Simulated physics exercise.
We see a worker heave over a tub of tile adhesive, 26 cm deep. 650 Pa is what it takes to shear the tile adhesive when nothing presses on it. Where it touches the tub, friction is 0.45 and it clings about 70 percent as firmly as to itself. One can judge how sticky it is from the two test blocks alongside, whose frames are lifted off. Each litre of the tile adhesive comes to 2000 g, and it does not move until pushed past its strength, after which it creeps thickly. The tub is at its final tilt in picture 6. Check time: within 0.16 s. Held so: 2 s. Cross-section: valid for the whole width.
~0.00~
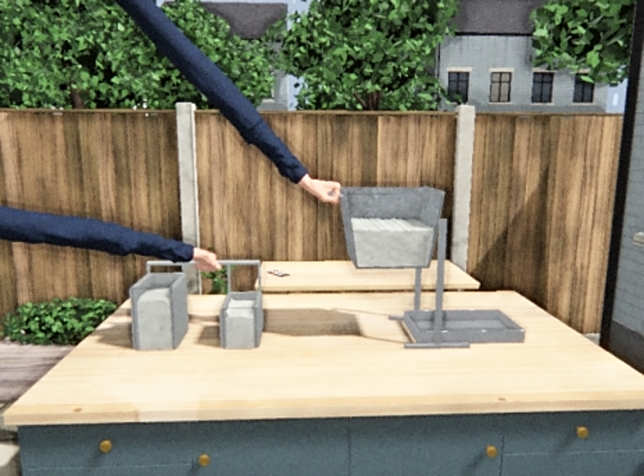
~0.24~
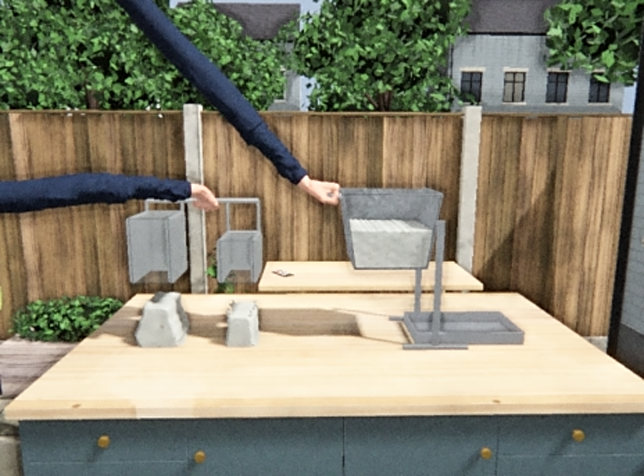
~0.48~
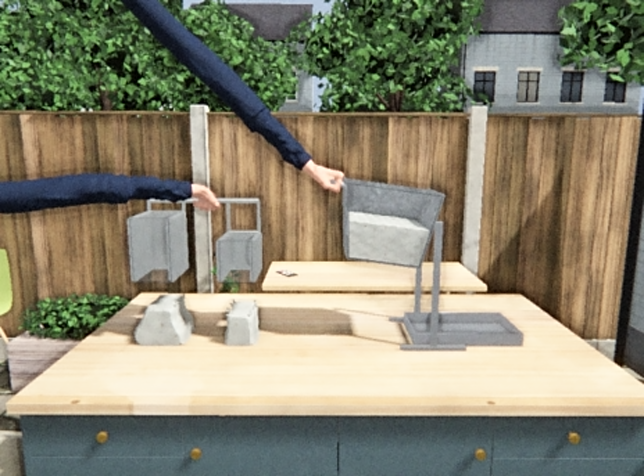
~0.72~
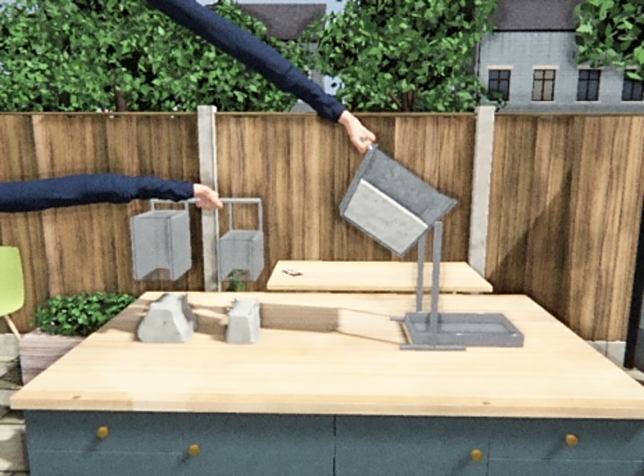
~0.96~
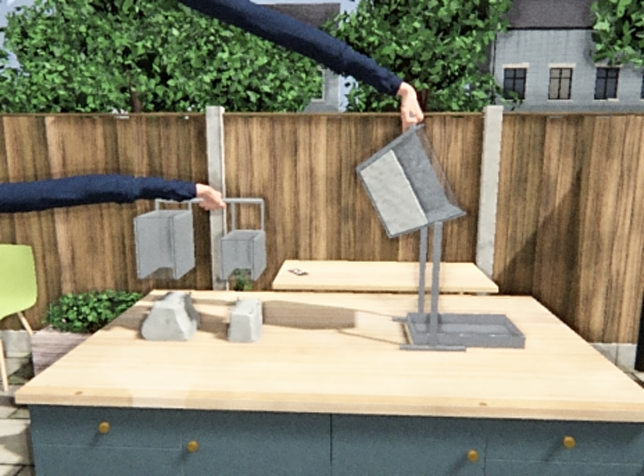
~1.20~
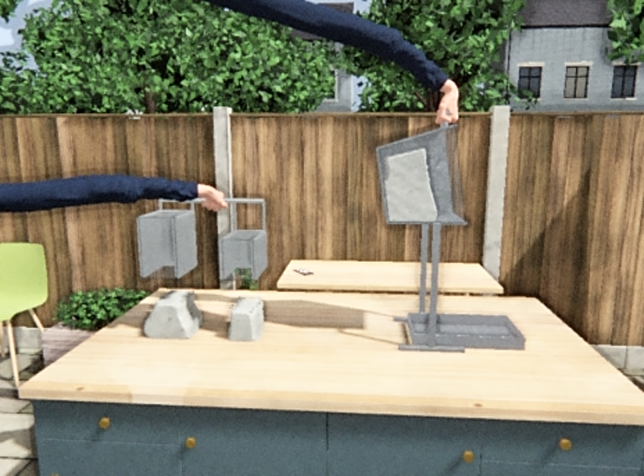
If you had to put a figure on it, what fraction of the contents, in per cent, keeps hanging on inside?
The fraction that keeps hanging on inside is around 98 per cent.
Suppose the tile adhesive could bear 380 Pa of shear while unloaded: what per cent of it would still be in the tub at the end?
70 %.
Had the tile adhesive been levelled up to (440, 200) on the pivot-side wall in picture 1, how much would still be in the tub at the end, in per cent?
Result: Approx. 55 % remaining in tub.
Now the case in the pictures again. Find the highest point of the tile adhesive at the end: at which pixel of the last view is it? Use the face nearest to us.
(421, 179).
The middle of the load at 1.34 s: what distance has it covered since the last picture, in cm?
Something like 4 cm, give or take.
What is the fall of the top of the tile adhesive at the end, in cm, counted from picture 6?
10 cm or so.
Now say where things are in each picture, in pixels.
In the first frame, handle-side rim at (348, 193), tilt 0 degrees; crest of the tile adhesive at (359, 229); block heights 20 cm, 13 cm (left to right).
In the second frame, handle-side rim at (346, 194), tilt 0 degrees; crest of the tile adhesive at (357, 230); block heights 16 cm, 12 cm (left to right).
In the third frame, handle-side rim at (349, 182), tilt 8 degrees; crest of the tile adhesive at (354, 220); block heights 15 cm, 12 cm (left to right).
In the fourth frame, handle-side rim at (378, 146), tilt 35 degrees; crest of the tile adhesive at (364, 183); block heights 15 cm, 12 cm (left to right).
In the fifth frame, handle-side rim at (424, 126), tilt 63 degrees; crest of the tile adhesive at (390, 152); block heights 15 cm, 12 cm (left to right).
In the sixth frame, handle-side rim at (456, 127), tilt 82 degrees; crest of the tile adhesive at (421, 150); block heights 15 cm, 12 cm (left to right).
After 1.34 s, the tub is at 82 degrees and holds 100 %.
After 1.51 s, the tub is at 82 degrees and holds 99 %.
After 1.68 s, the tub is at 82 degrees and holds 98 %.
After 1.85 s, the tub is at 82 degrees and holds 98 %.
After 3.20 s, the tub is at 82 degrees and holds 98 %.
